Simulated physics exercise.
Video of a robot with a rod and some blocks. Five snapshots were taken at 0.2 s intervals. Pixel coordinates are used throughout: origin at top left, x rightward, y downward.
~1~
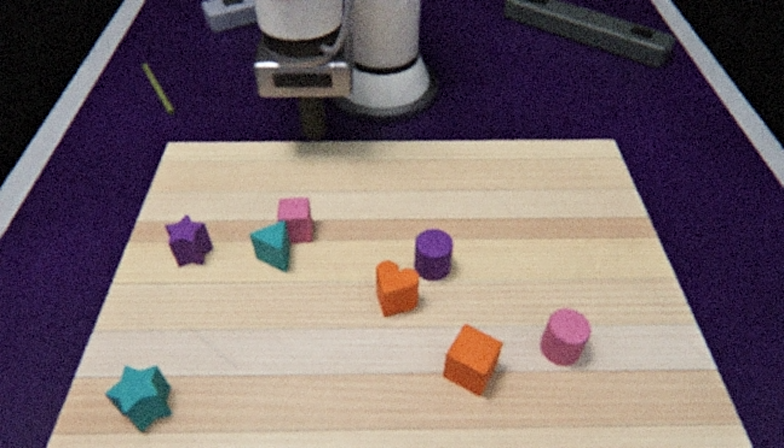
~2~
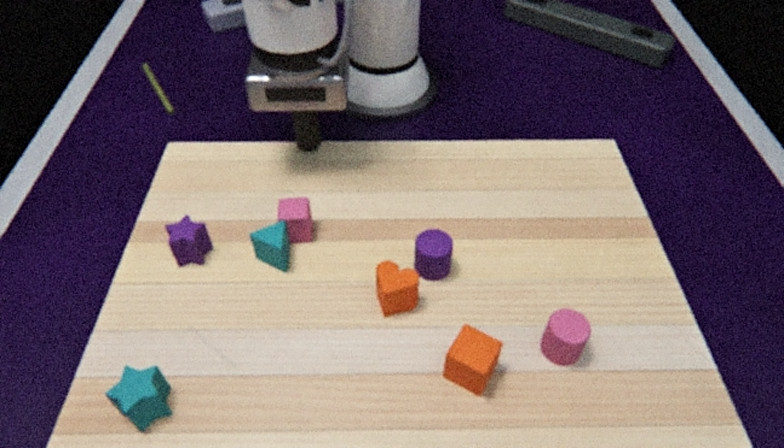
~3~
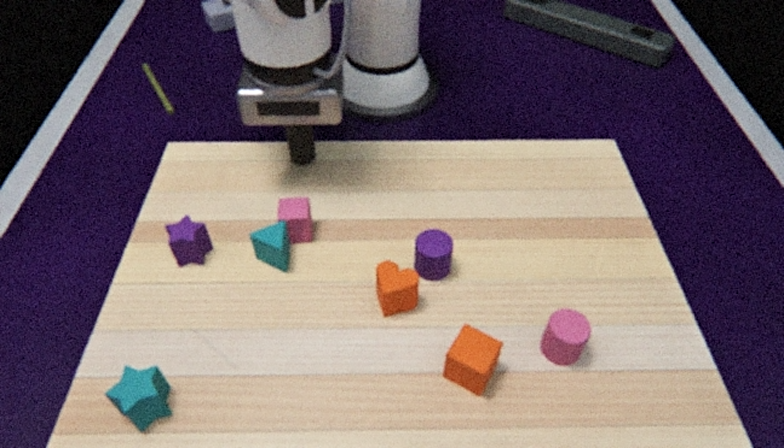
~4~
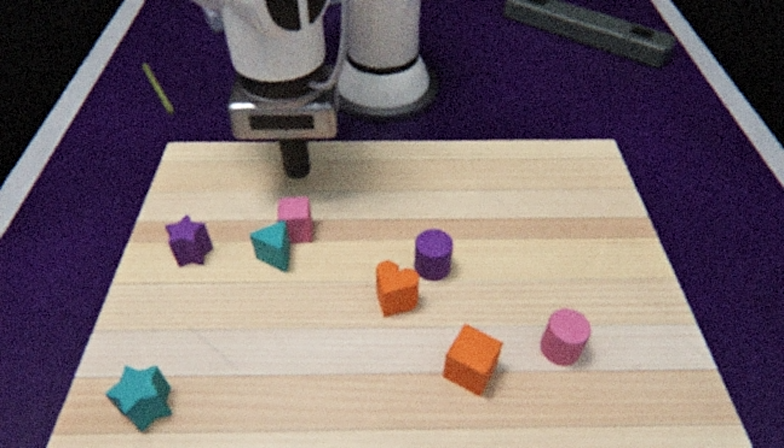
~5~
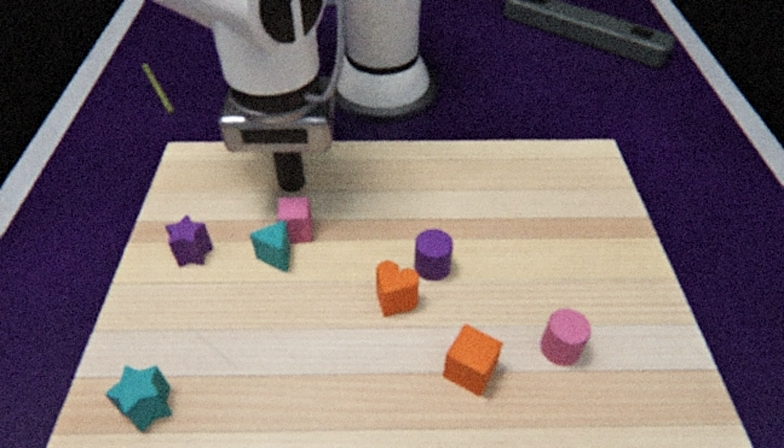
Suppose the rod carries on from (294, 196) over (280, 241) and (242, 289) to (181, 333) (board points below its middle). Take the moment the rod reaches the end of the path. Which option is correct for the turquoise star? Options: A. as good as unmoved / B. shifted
My answer is option A.
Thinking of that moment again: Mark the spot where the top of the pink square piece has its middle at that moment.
Top centre: (300, 228).
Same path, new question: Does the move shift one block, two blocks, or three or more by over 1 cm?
It displaces two.
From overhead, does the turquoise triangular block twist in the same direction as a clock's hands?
No
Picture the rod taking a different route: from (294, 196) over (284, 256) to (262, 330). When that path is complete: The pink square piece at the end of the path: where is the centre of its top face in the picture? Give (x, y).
Roughly at (307, 245).
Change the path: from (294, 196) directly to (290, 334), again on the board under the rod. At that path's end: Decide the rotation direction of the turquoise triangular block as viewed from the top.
I'd predict that, seen from above, the turquoise triangular block rotates clockwise.
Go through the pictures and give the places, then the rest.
Rod's lower end (315, 132); turquoise star (133, 385); turquoise triangular block (271, 233); pink square piece (293, 207), in the first frame.
Rod (309, 145); blocks still, in the second frame.
Rod (303, 159); blocks still, in the third frame.
Rod (298, 172); blocks still, in the fourth frame.
Rod (292, 184); turquoise star (133, 385); turquoise triangular block (271, 233); pink square piece (293, 207), in the fifth frame.
On the path given first. One third of the way, rod (277, 231); turquoise triangular block (275, 242), turned 60° clockwise; pink square piece (299, 227), turned 55° anticlockwise.
Two thirds of the way, rod (238, 279); turquoise triangular block (267, 266), turned 40° anticlockwise; pink square piece (300, 228), turned 65° anticlockwise.
At the end, rod (175, 323); turquoise star still; turquoise triangular block (267, 266), turned 40° anticlockwise; pink square piece (300, 228), turned 65° anticlockwise.
